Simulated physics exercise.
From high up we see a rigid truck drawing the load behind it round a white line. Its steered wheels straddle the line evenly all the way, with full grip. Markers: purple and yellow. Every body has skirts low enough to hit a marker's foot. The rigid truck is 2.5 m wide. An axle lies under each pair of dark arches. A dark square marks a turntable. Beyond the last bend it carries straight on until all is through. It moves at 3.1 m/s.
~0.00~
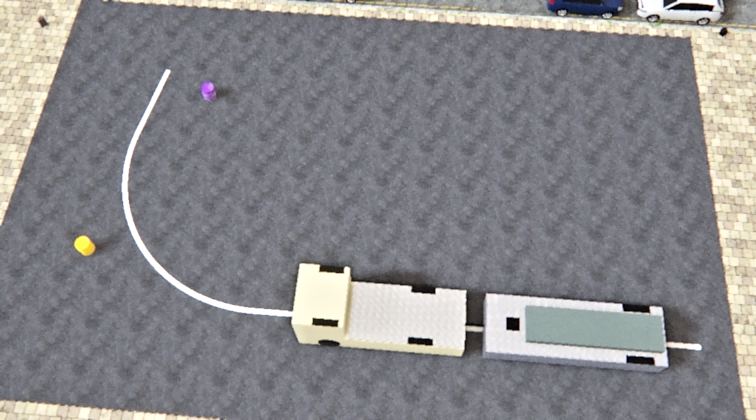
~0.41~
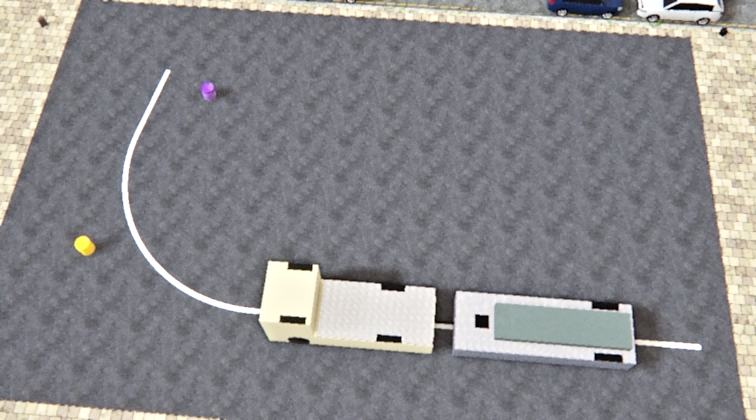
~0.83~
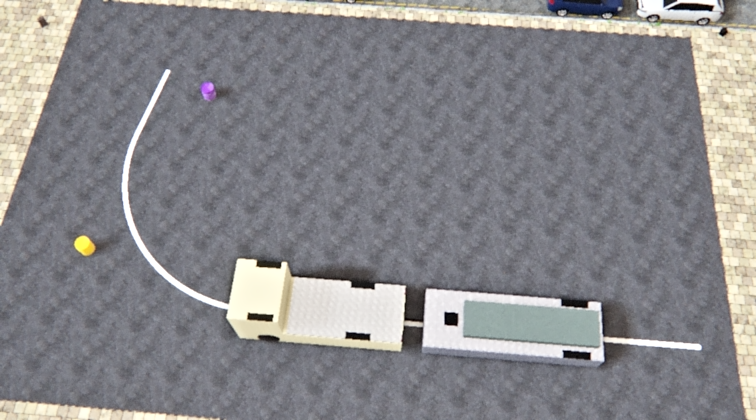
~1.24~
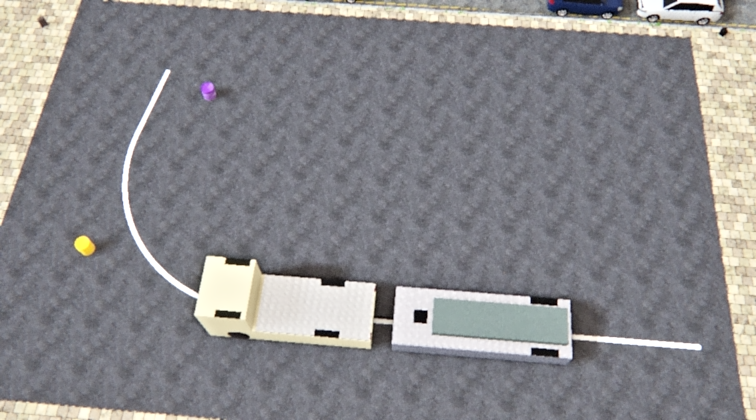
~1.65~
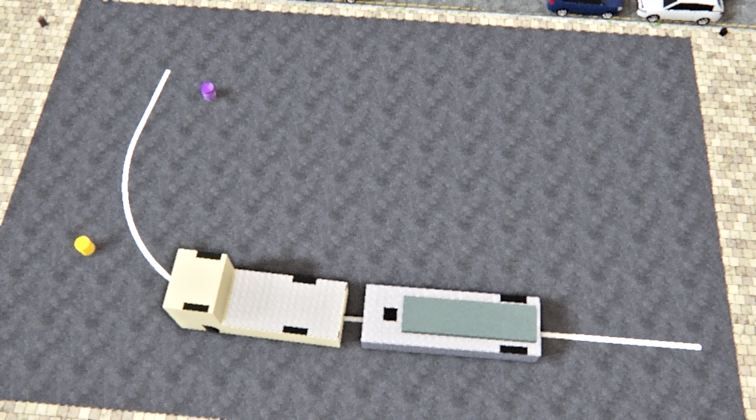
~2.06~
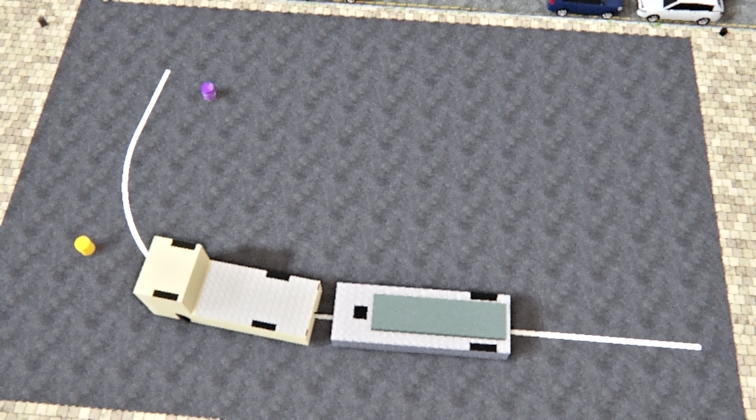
On a dark paved area seen from above, a cream truck pulled a grey trailer leftward along a curved white line, then began turning gently upward near a yellow marker, with a purple one farther up.
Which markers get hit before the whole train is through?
Purple gets struck. Yellow is missed.
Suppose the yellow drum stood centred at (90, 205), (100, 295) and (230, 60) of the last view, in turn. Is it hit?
First struck, second clear, third clear.
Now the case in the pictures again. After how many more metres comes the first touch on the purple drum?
About 22.5 m.
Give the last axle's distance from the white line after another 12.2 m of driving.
About 130 cm.
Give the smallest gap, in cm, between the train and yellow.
Yellow 10.
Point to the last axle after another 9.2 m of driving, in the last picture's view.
Around (293, 295).
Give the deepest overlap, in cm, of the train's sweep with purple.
Purple 20.
After 3.4 s, the last axle is at (392, 314) of the last picture, on the line; yellow has been passed with 15 cm to spare.
After 3.9 s, the last axle is at (359, 310) of the last picture, 10 cm off the line.
After 5.7 s, the last axle is at (256, 280) of the last picture, 105 cm off the line.
After 9.4 s, the last axle is at (172, 122) of the last picture, 200 cm off the line; the trailer has hit purple.
After 11.3 s, the last axle is at (190, 30) of the last picture, 75 cm off the line; 1 of 2 struck in all.
